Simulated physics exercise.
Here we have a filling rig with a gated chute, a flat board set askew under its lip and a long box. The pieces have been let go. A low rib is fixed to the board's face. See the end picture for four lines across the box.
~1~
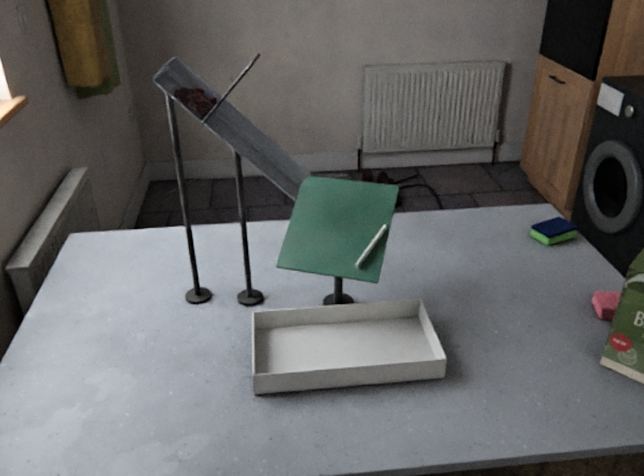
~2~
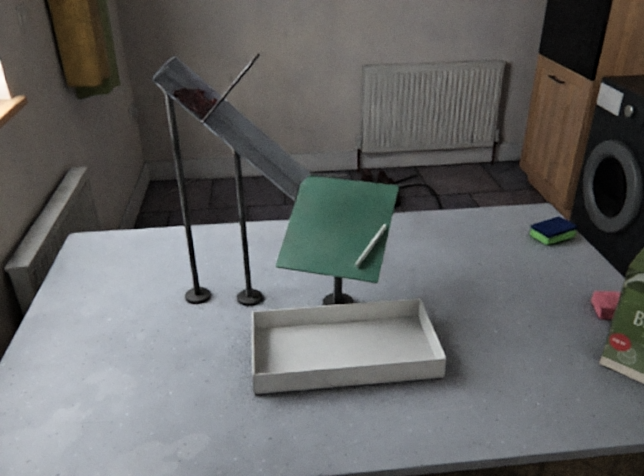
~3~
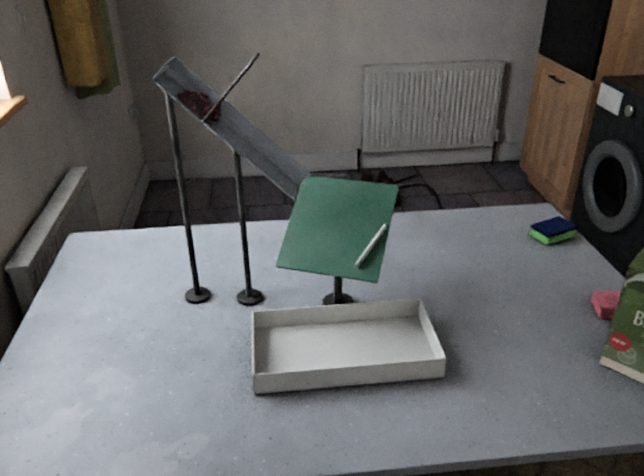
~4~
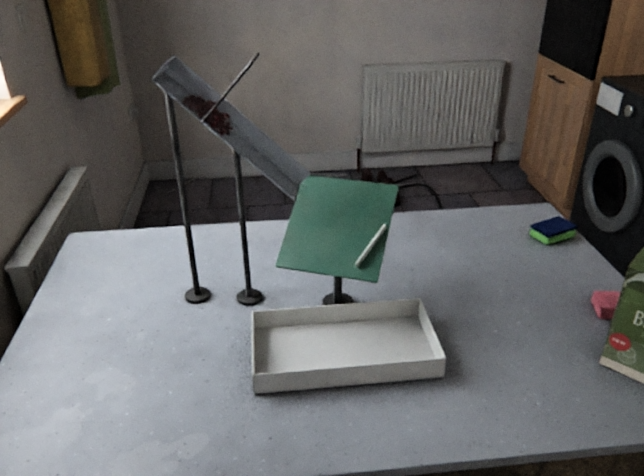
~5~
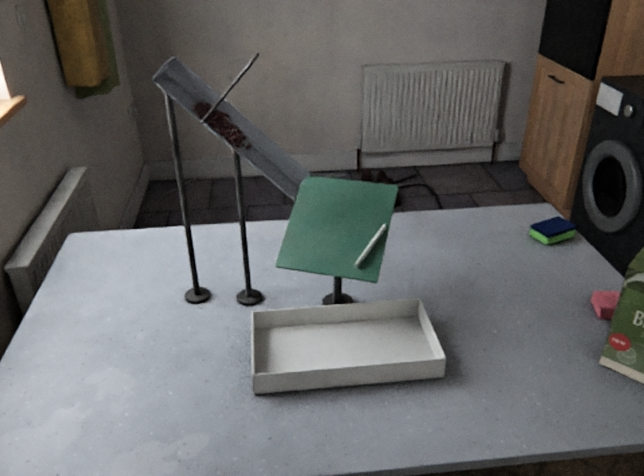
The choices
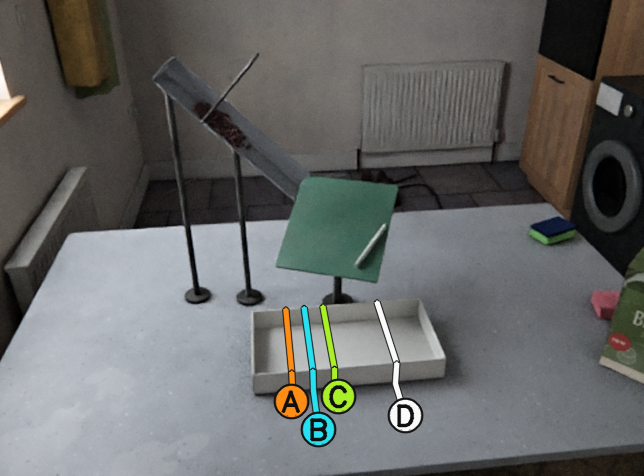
Dark red kidney beans sliding slowly down a sloping grey chute above a tilted green board and an empty white box.
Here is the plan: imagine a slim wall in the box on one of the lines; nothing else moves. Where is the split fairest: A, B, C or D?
Choose C.
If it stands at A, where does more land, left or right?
The right side.
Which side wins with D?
Left.
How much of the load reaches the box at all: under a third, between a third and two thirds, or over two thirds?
Over two thirds.
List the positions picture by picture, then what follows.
In the first frame, load behind the gate (198, 99), kidney beans; lip of the chute (297, 193), sloping fairly steeply.
In the second frame, middle of the board (338, 225), tilted fairly steeply; middle of its low edge (325, 274); of its high edge (350, 180).
In the third frame, front corners of the box (253, 375) and (446, 358), empty; front of the load (217, 121).
In the fourth frame, middle of the load (210, 111); its front (228, 132), roughly a quarter of the way to the lip; rib from (385, 224) to (356, 264).
In the fifth frame, middle of the load (220, 122); its front (249, 147), roughly half of the way to the lip.
On the marked copy, line A crosses the front rim at (291, 371); line B crosses the front rim at (312, 369); line C crosses the front rim at (334, 368); line D crosses the front rim at (396, 362).
With A, of what is caught, just a few on the left of the divider, almost all on the right.
With B, of what is caught, about a tenth on the left of the divider, almost all on the right.
With C, of what is caught, roughly a third on the left of the divider, roughly two thirds on the right.
With D, of what is caught, every piece on the left of the divider, not one piece on the right.
